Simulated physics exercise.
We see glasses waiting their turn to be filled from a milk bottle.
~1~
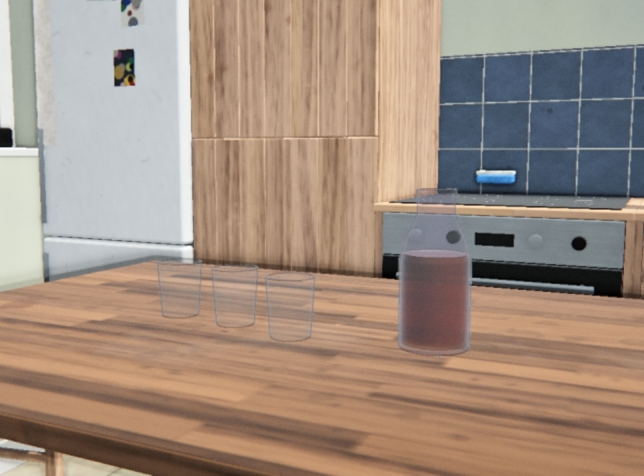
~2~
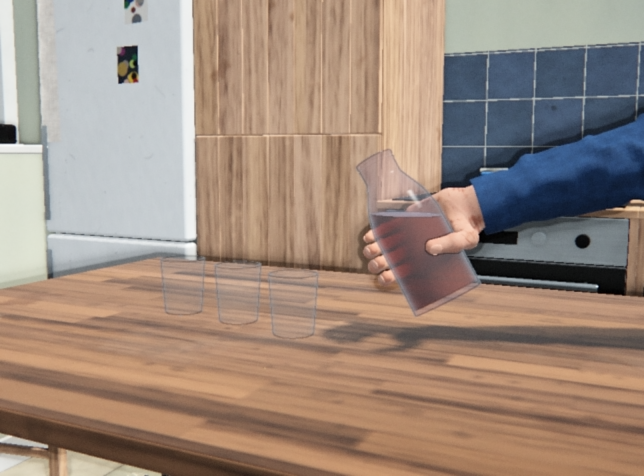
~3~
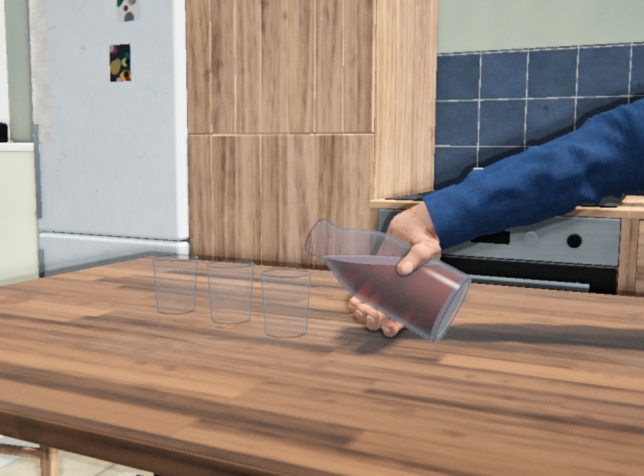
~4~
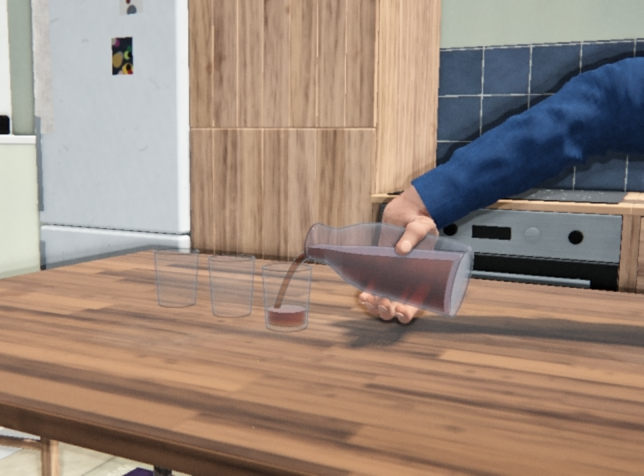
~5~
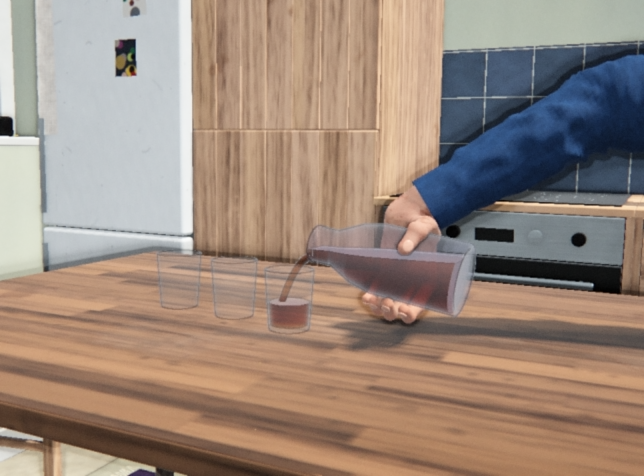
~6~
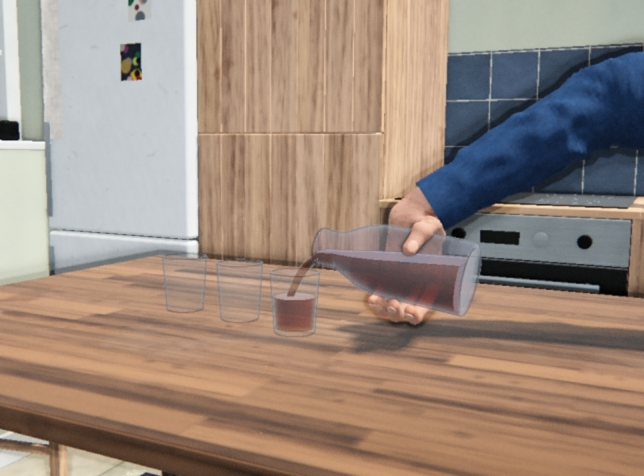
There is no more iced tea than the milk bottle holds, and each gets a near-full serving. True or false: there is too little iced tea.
False.
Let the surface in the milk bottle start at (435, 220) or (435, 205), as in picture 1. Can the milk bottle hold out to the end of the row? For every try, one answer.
Log, in order: Ample / ample.
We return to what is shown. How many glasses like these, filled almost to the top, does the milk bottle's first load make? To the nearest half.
Near 4.0, I'd say.
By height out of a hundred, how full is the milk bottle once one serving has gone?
About 40 %.
Shortly, the first is about three quarters full.
Then, the first is done and the milk bottle has about three quarters of its load.
At the finish, all three are full and about a quarter of the iced tea is over.
